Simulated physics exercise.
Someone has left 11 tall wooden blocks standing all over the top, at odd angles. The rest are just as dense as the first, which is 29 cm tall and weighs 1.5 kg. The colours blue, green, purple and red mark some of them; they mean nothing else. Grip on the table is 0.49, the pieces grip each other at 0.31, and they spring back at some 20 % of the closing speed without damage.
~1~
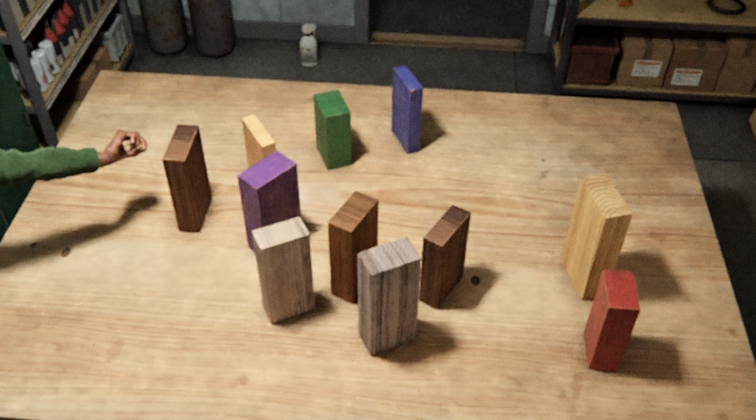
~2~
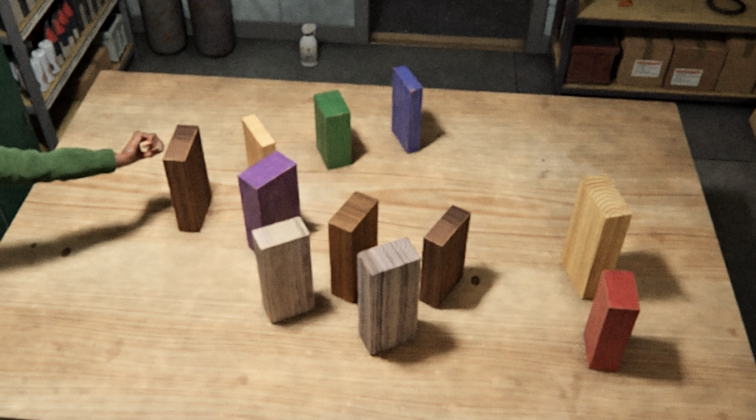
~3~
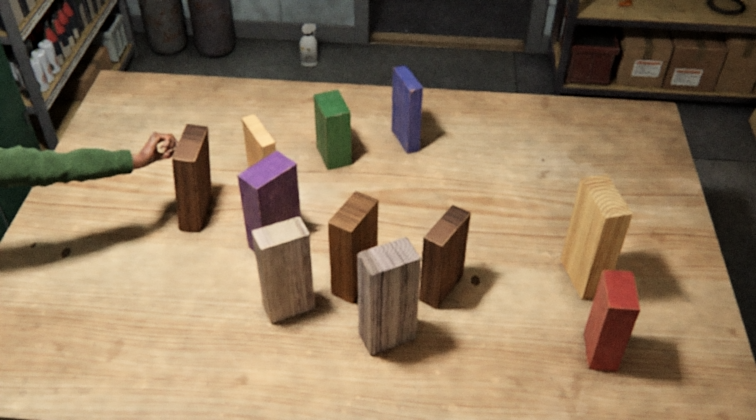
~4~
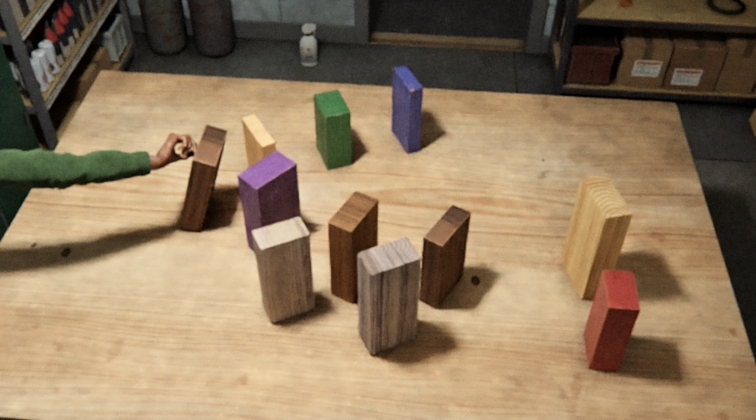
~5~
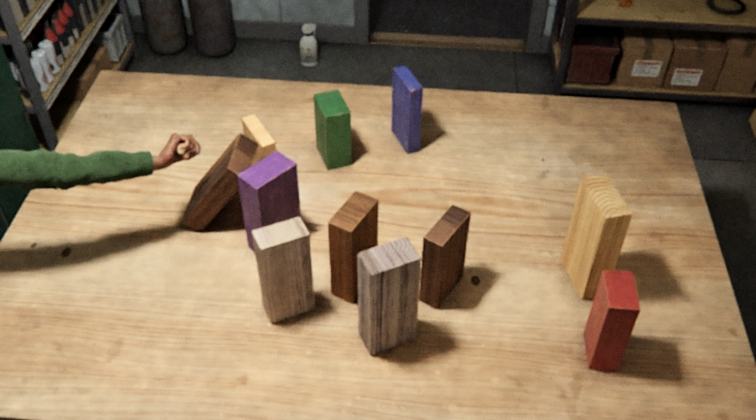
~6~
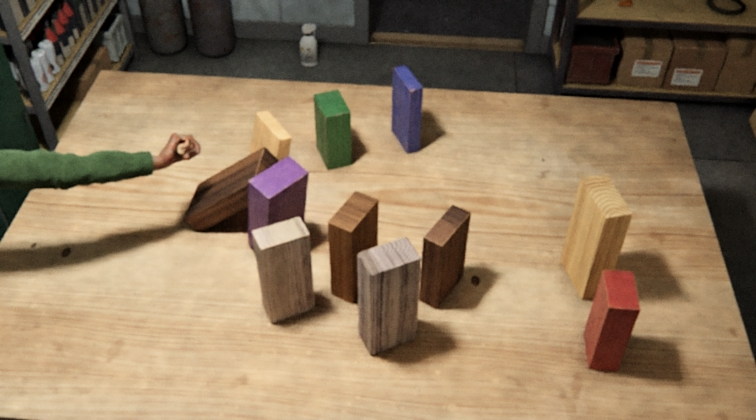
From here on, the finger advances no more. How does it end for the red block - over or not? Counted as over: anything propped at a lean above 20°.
It ends not over.
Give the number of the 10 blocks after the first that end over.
Exactly 6 of them.
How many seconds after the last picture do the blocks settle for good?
Roughly 1.0 s.
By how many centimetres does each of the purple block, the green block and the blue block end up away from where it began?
Purple 20, green 0, blue 0.
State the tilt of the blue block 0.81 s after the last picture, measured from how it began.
It's at some 0 degrees.
Then, 0.21 s on from the sixth picture, 2 of the 10 other blocks over; red block unmoved; purple block tipped 41°.
Then, 0.57 s on from the sixth picture, 4 of the 10 other blocks over; red block unmoved; purple block tipped 70°.
Then, 0.81 s on from the sixth picture, 6 of the 10 other blocks over; red block unmoved; purple block tipped 75°.
Finally, 6 of the 10 other blocks over; red block unmoved; purple block lying flat; green block unmoved. Four left standing. Seen by the last camera, middles, red block near (610, 322), purple block near (315, 254).
